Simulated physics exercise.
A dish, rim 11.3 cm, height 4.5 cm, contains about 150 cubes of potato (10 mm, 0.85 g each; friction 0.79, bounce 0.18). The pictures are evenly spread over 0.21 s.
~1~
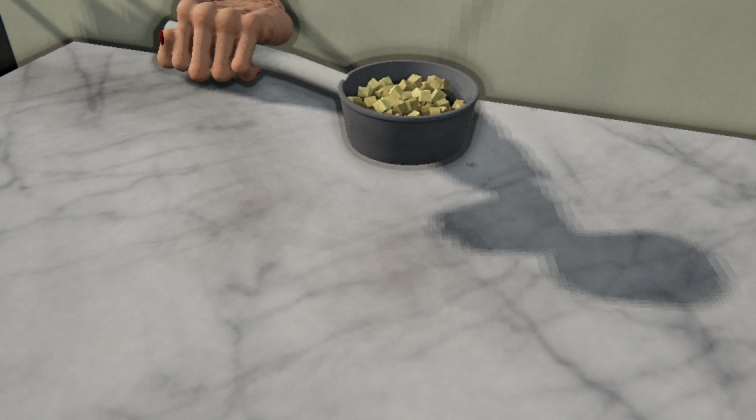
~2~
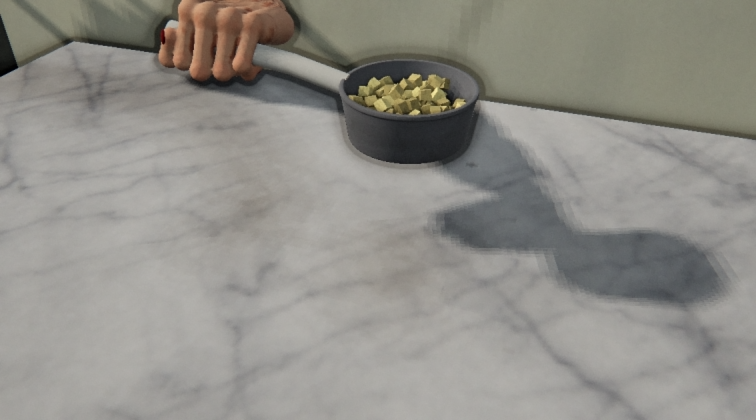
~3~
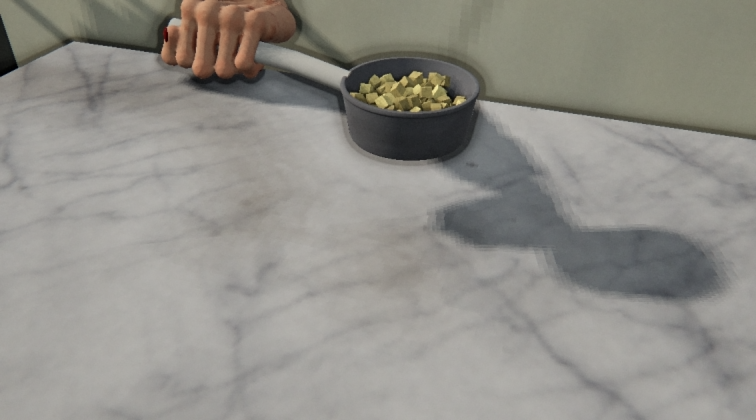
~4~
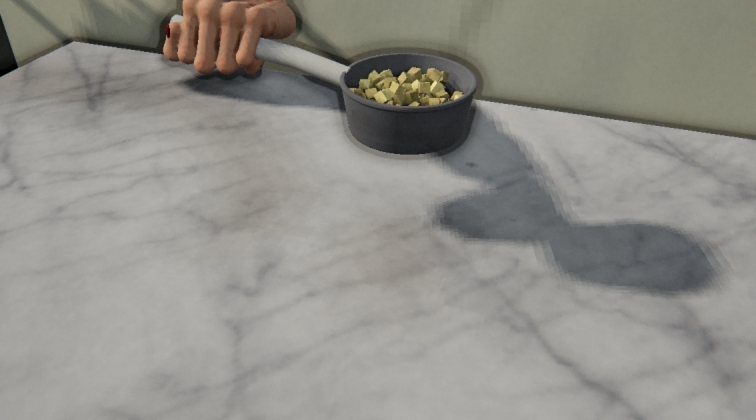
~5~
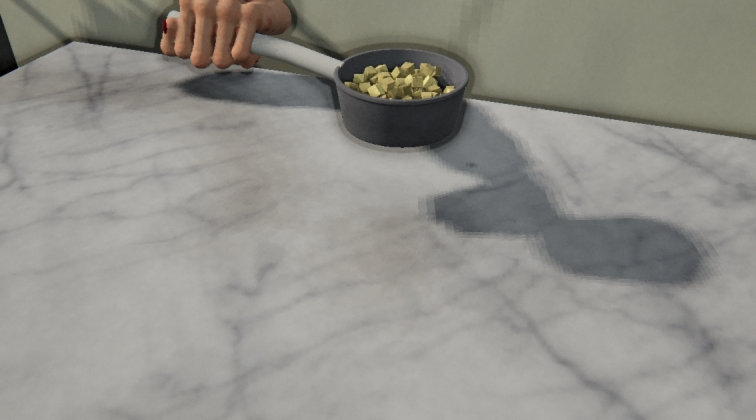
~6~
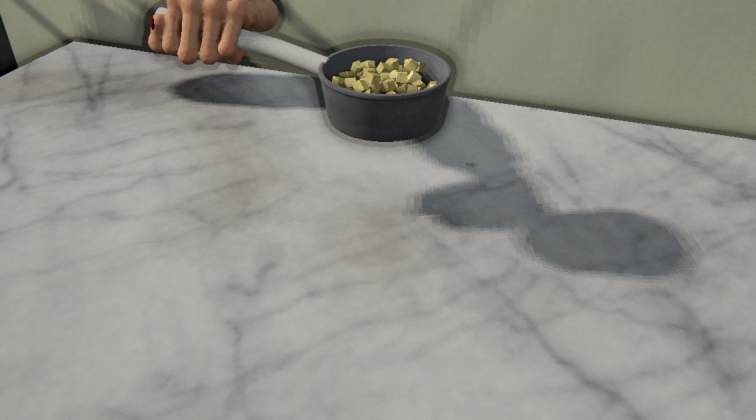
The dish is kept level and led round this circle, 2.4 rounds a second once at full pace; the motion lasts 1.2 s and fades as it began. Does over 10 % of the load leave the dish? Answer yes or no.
Share spilt, set against 10 %: No.
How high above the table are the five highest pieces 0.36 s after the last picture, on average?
Some 18 cm.
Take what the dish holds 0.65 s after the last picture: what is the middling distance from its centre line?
About 3.5 cm.
Then, 0.36 s after the last picture, dish 100 %; middle of the pieces not yet landed near (405, 105).
Then, 0.65 s after the last picture, dish 100 %; middle of the pieces not yet landed near (373, 128).
Then, 0.93 s after the last picture, dish 100 %; middle of the pieces not yet landed near (350, 100).
Then, 1.19 s after the last picture, dish 100 %; middle of the pieces not yet landed near (341, 106).
In the end, dish 100 %.
